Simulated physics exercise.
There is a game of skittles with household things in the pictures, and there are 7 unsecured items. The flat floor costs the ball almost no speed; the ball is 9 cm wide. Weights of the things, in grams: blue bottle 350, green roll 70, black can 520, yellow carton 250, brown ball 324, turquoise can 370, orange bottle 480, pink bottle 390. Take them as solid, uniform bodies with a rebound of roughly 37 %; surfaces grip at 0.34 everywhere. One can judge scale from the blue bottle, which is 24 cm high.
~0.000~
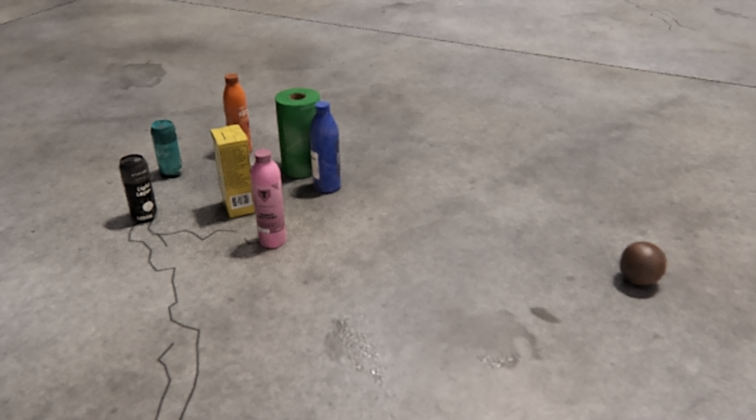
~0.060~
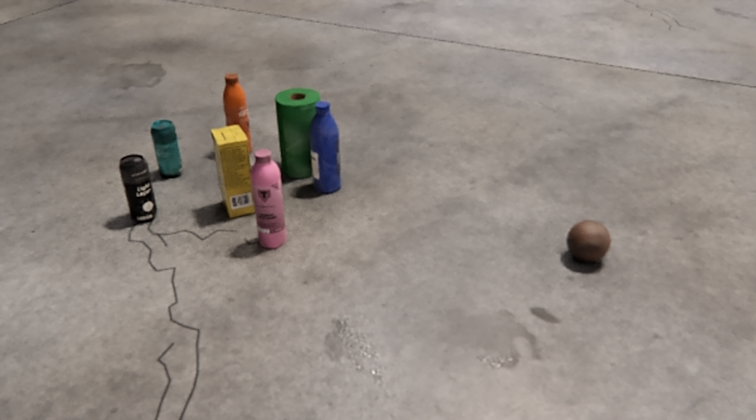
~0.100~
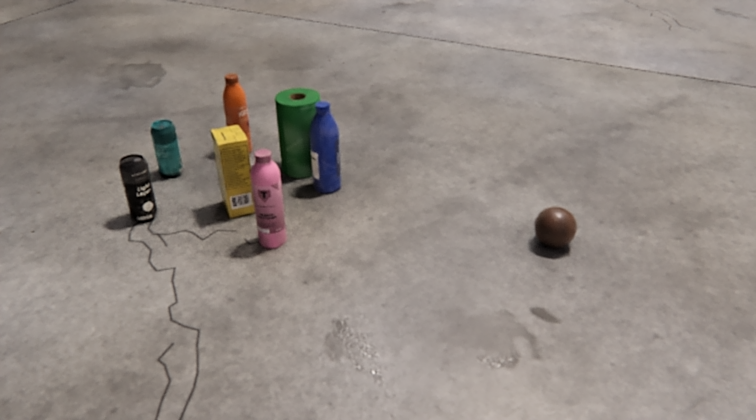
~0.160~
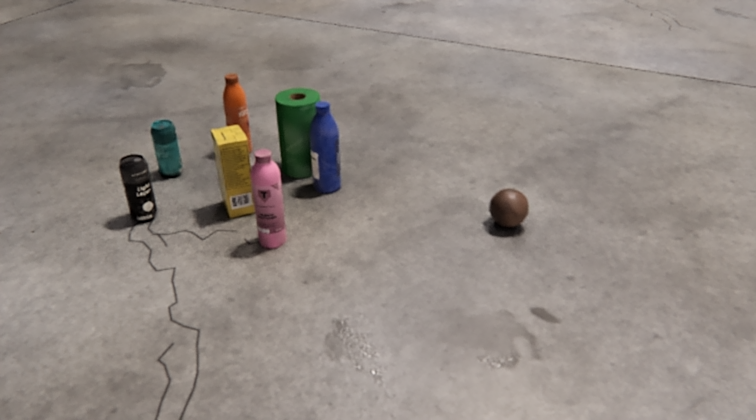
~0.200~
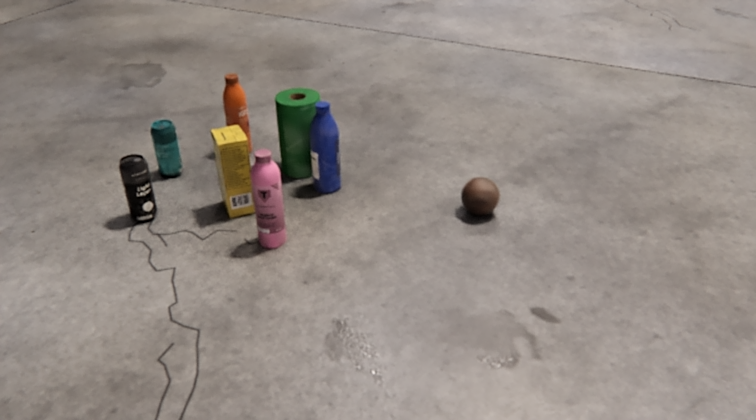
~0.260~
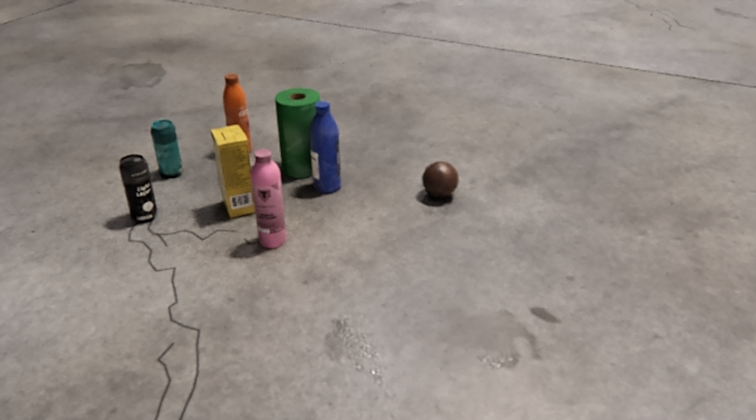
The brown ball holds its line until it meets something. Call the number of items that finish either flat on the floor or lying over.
Items over or lost: Zero.
By 0.66 s, ball 134 cm along; brown ball near (241, 97).
By 1.06 s, brown ball near (112, 43).
When it is over (1.4 s), all 7 within 8 cm of the start. End places, in pixels of the last picture, blue bottle near (325, 147), green roll near (301, 133).
